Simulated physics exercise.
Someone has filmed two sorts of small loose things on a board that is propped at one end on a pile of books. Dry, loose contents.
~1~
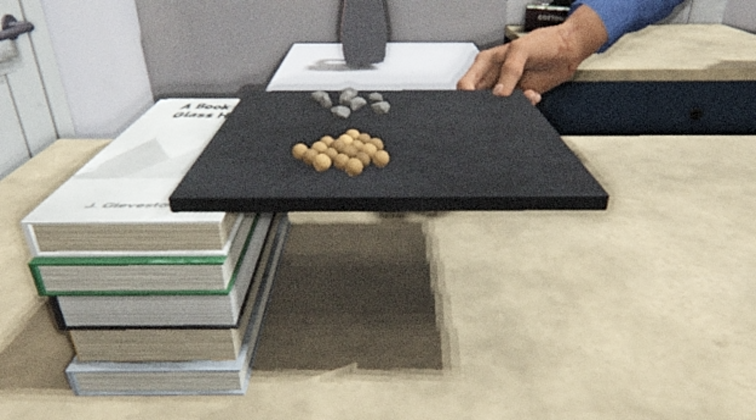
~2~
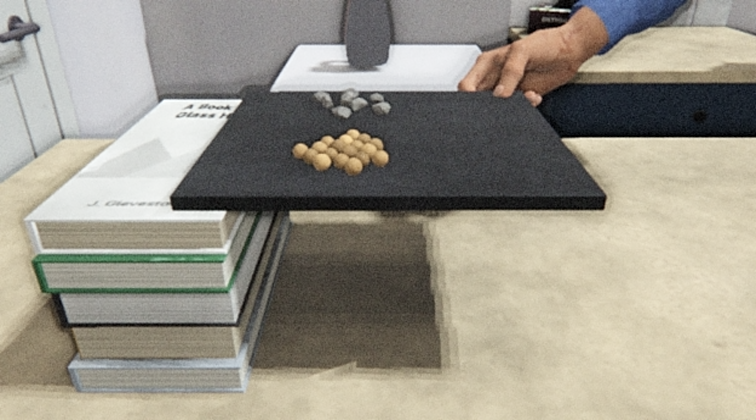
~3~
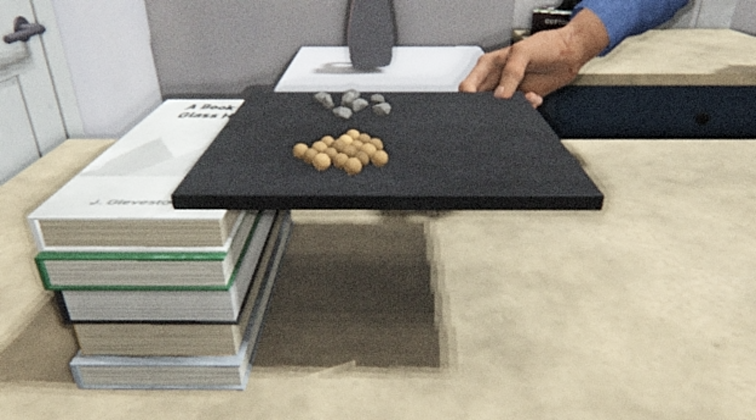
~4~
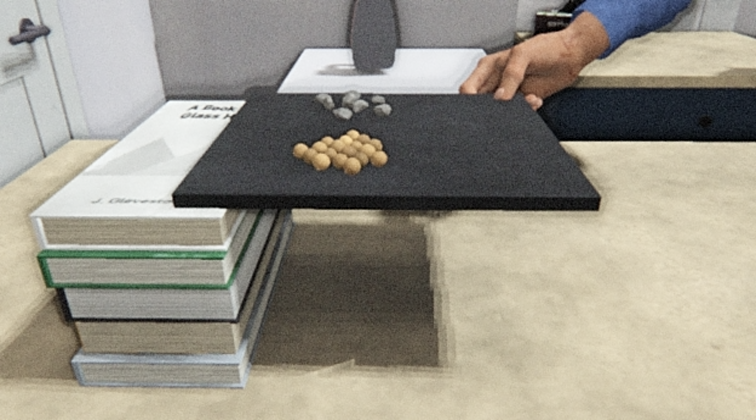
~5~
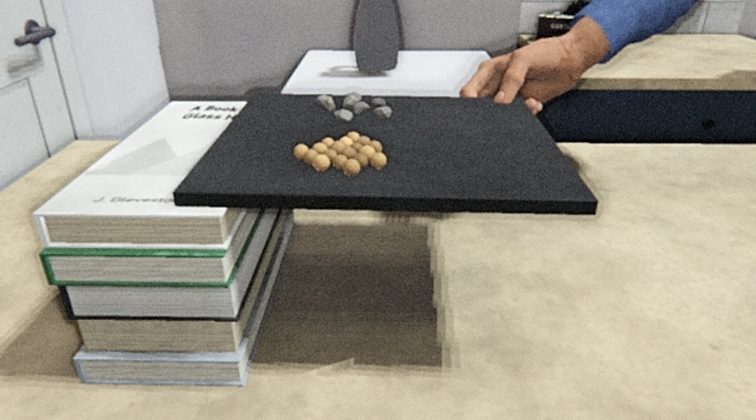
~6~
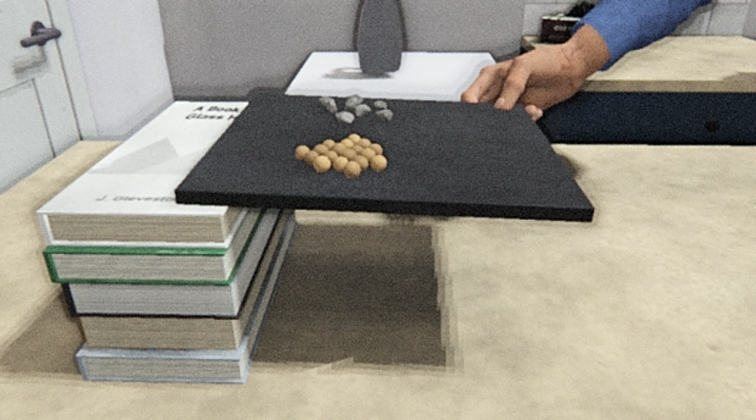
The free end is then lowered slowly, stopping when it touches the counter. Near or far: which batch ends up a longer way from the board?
Farther travel: The closer-in batch.
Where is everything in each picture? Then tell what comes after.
In the first picture, held end of the board at (589, 197), level; book pile at (186, 160), tall, over half the board's length; near batch at (349, 154), a few round wooden beads; far batch at (345, 99), a few bits of gravel.
In the second picture, held end of the board at (587, 197), level; far batch at (347, 100).
In the third picture, held end of the board at (584, 197), level; near batch at (349, 154).
In the fourth picture, held end of the board at (582, 198), level; far batch at (348, 101).
In the fifth picture, held end of the board at (579, 202), down by 1°; near batch at (348, 155).
In the sixth picture, held end of the board at (576, 209), down by 2°; book pile at (196, 158); near batch at (349, 157), not moving; far batch at (351, 105), not moving.
Then, 0.47 s past the last view, board sloping at 16°; near batch all still on the board; far batch all still on the board.
Then, 0.96 s past the last view, board sloping at 32°; near batch mostly up to a board's length out; far batch all still on the board.
Then, 1.55 s past the last view, board resting at 36°; near batch mostly one to two board lengths out; far batch mostly at the foot of the board.
Finally, board resting at 36°; near batch mostly one to two board lengths out, about a quarter gone off the counter; far batch mostly at the foot of the board; the near batch has gone farther.
